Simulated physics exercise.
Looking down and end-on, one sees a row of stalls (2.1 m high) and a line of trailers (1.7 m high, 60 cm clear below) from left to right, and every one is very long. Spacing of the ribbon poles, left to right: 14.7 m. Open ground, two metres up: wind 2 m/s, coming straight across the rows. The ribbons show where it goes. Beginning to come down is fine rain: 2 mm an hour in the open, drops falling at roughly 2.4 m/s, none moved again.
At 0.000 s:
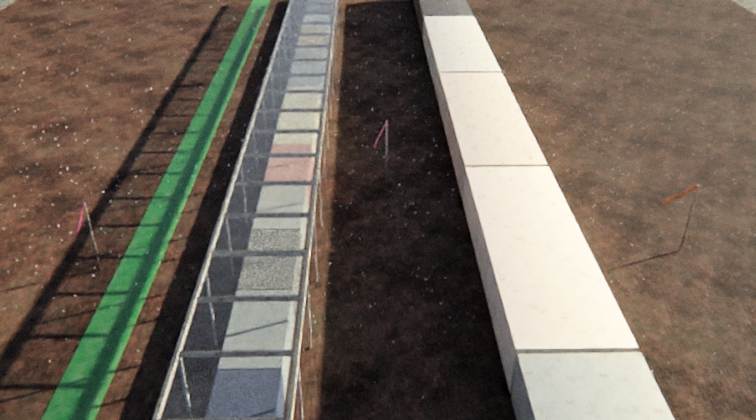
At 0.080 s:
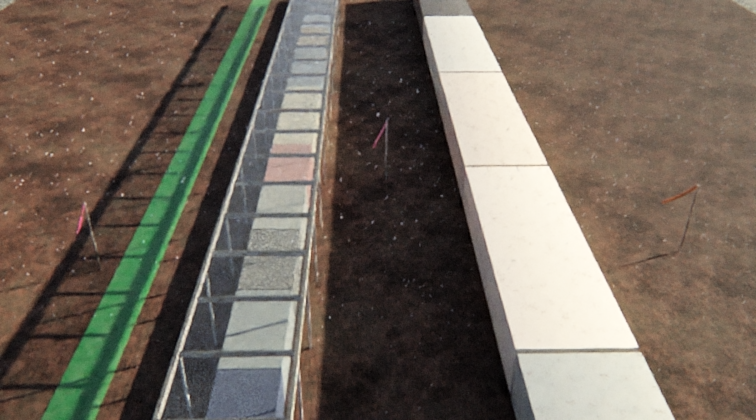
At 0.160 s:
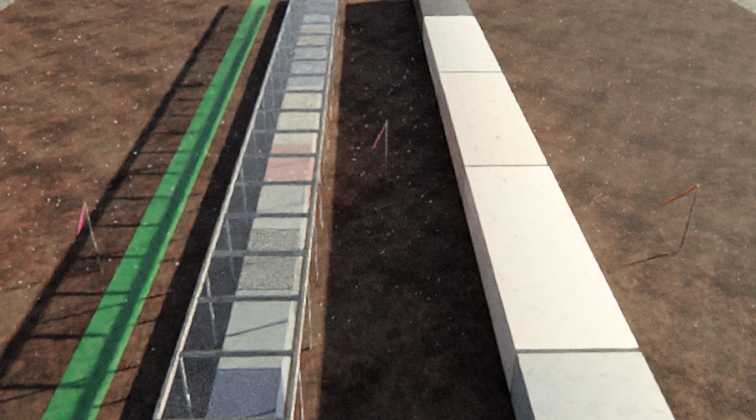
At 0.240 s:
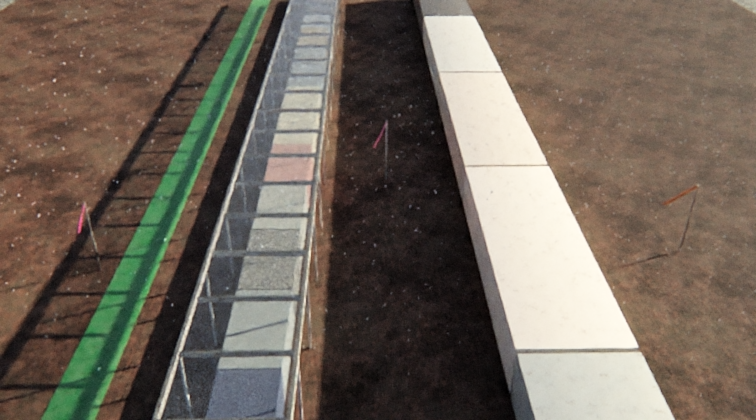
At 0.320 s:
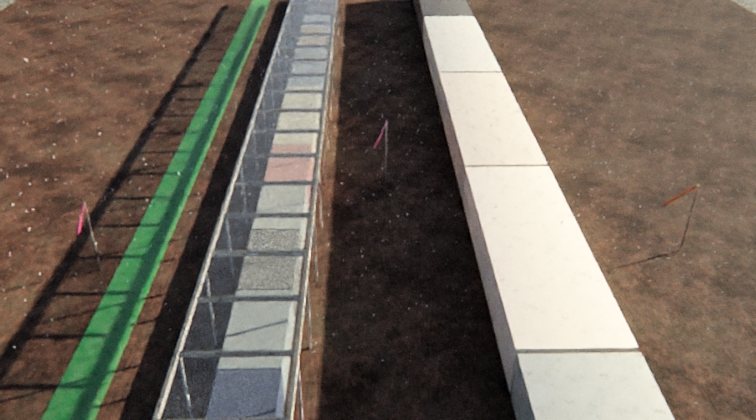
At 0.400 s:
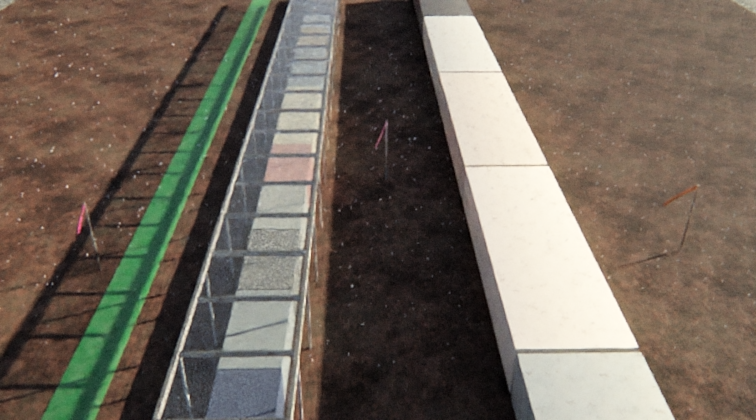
Three small ribbons on thin poles flutter slightly, trailing leftward over brown ground, as fine pale specks of rain flicker past. From first to last they only waver a little, the right one streaming widest, while the green strip, the long row of framed stalls and the pale, boxy row stay still.
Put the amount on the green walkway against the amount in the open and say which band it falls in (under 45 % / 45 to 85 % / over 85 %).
It falls at over 85 % of the amount in the open.
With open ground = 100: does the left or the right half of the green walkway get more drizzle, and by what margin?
Result: Left portion ahead by approx. 10 points.
10 minutes on, 0.3 mm on the green walkway, 0.3 mm in the open.
30 minutes on, 1.0 mm on the green walkway, 1.0 mm in the open.
60 minutes on, 2.0 mm on the green walkway, 2.0 mm in the open, so the green walkway has 100 % of the open amount; the left half of it has 105 %, the right half 95 %.
